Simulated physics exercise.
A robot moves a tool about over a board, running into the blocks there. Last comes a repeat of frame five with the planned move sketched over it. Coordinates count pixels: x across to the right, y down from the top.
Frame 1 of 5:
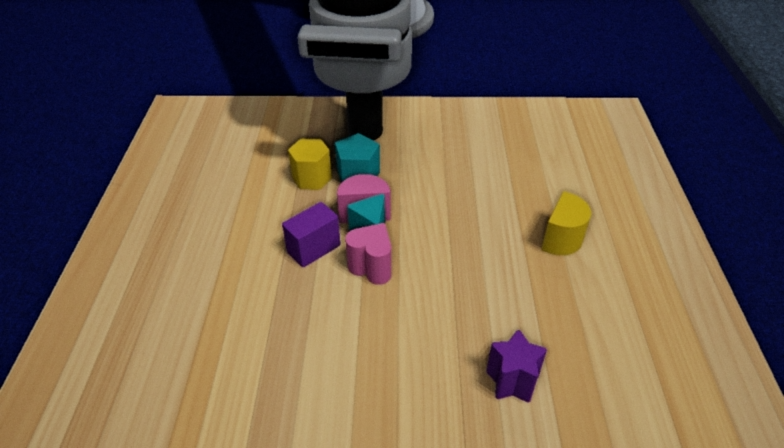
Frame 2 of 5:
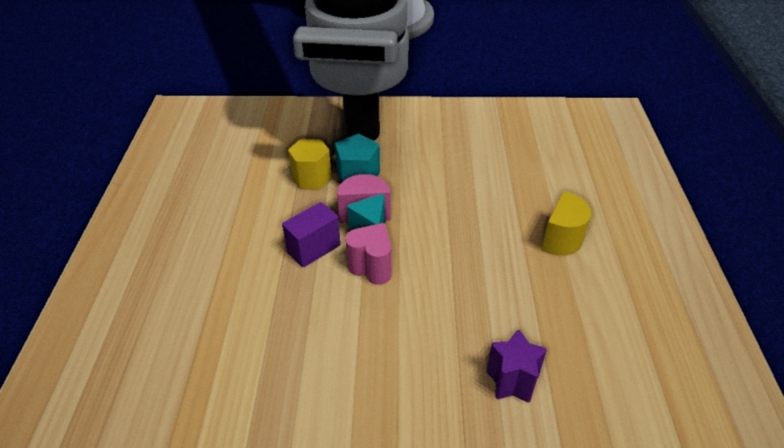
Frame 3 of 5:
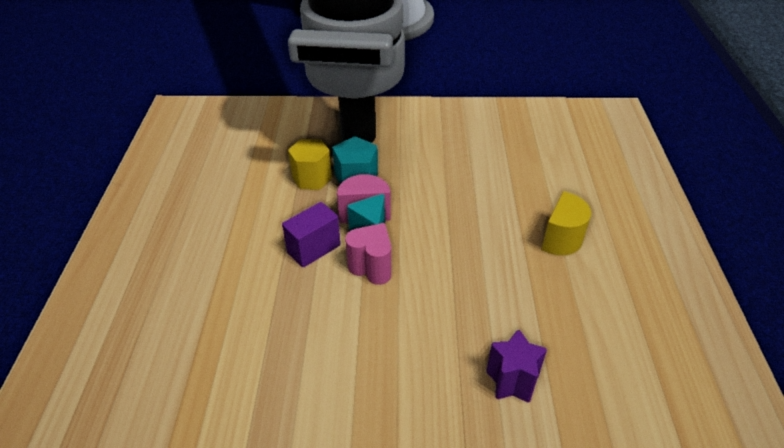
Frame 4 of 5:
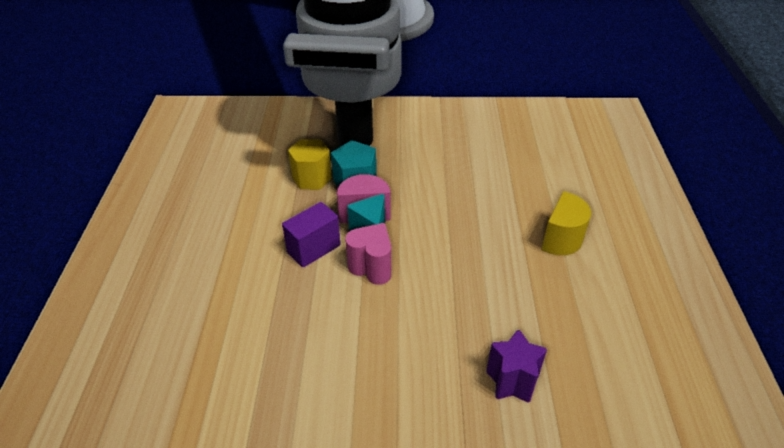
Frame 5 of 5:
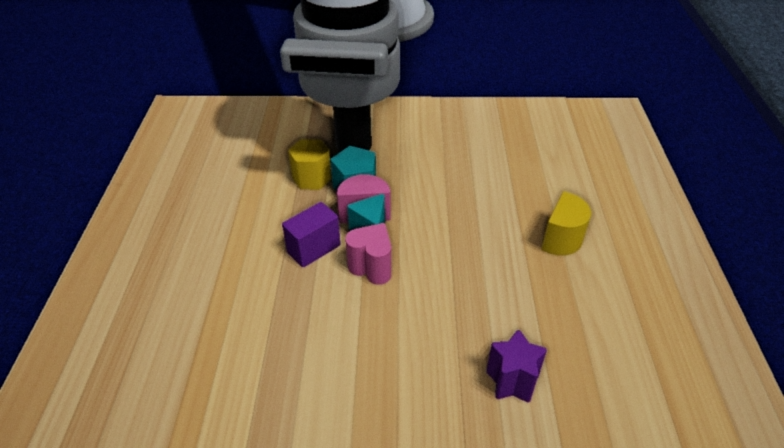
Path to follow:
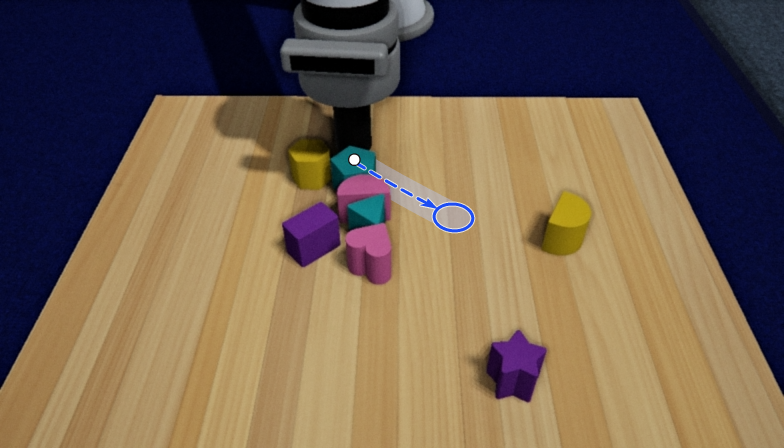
On a wooden board, a robot's dark tool eased toward the viewer and slightly left, then nudged the turquoise five-sided block a little closer to the pink half-round one, while the other blocks stayed still.
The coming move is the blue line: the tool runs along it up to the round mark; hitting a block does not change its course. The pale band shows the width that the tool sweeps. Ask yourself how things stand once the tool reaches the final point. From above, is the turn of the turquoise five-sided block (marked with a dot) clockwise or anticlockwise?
The sense of turning is clockwise.
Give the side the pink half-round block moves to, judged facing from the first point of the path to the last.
It is displaced to the right.
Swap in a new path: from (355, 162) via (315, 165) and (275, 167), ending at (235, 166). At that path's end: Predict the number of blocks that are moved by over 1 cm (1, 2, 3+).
This push will displace one block.
Drawn move, from (355, 162) to (453, 217); the dot is on the turquoise five-sided block.
What follows on the original path. One third of the way, tool at (385, 163); turquoise five-sided block at (367, 177), turned 45° clockwise; pink half-round block at (365, 207), turned 25° anticlockwise; turquoise three-sided block at (376, 224); pink heart-shaped block at (371, 253), turned 30° clockwise.
Two thirds of the way, tool at (419, 182); turquoise five-sided block at (374, 181), turned 80° clockwise; pink half-round block at (363, 208), turned 30° anticlockwise; turquoise three-sided block at (376, 225); pink heart-shaped block at (372, 253), turned 30° clockwise.
At the end, tool at (455, 200); turquoise five-sided block at (374, 181), turned 80° clockwise; pink half-round block at (363, 208), turned 30° anticlockwise; turquoise three-sided block at (376, 225); pink heart-shaped block at (372, 253), turned 30° clockwise.
